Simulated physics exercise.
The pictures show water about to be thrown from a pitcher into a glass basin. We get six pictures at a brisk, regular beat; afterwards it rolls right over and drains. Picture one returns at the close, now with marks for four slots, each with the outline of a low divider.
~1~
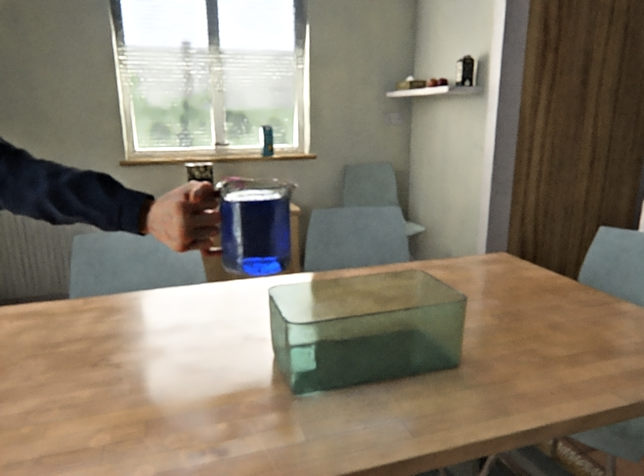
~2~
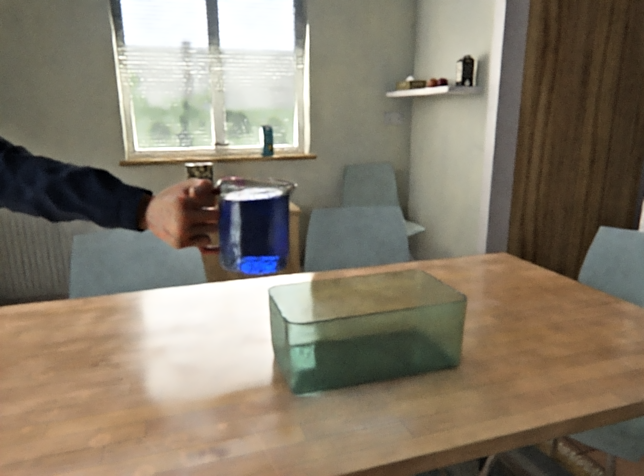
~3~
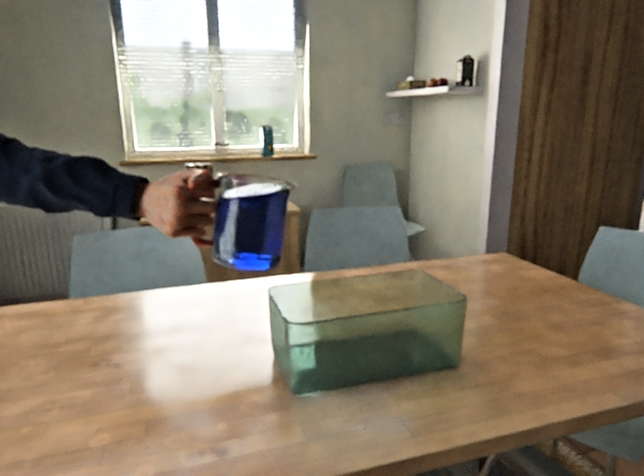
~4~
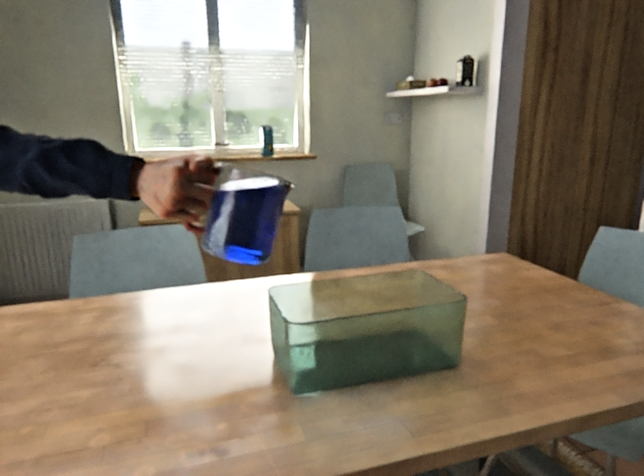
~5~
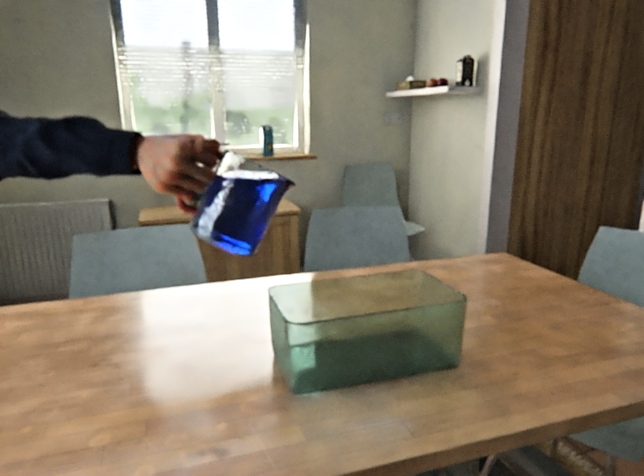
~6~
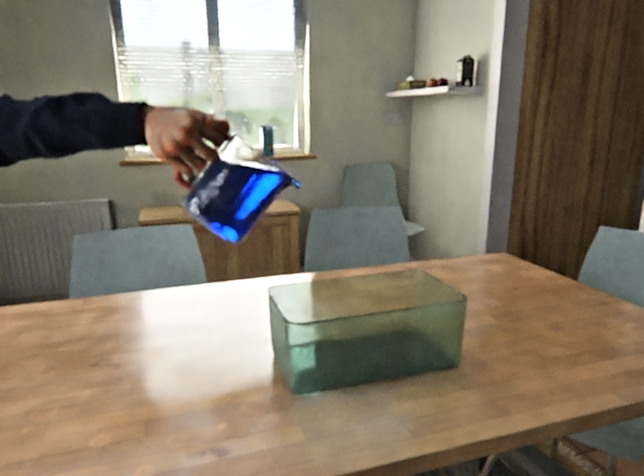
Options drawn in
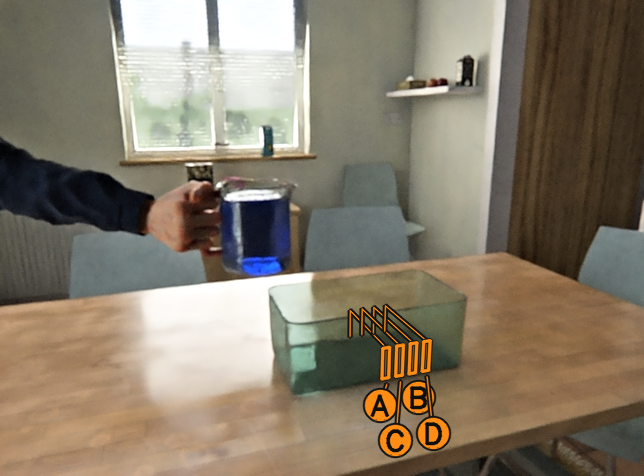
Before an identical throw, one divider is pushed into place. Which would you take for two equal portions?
Best: C.
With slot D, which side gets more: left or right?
More ends on the left.
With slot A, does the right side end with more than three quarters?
No, it does not.
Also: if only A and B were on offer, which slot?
Slot A.
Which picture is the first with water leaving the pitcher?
Picture 6.
In orange, A at (386, 384); B at (413, 378); C at (400, 381); D at (427, 376).
With A, about 25 % ends left of the wall and 67 % right of it; 9 % is lost outside.
With B, about 79 % ends left of the wall and 13 % right of it; 8 % is lost outside.
With C, about 55 % ends left of the wall and 40 % right of it; 6 % is lost outside.
With D, about 84 % ends left of the wall and 5 % right of it; 12 % is lost outside.
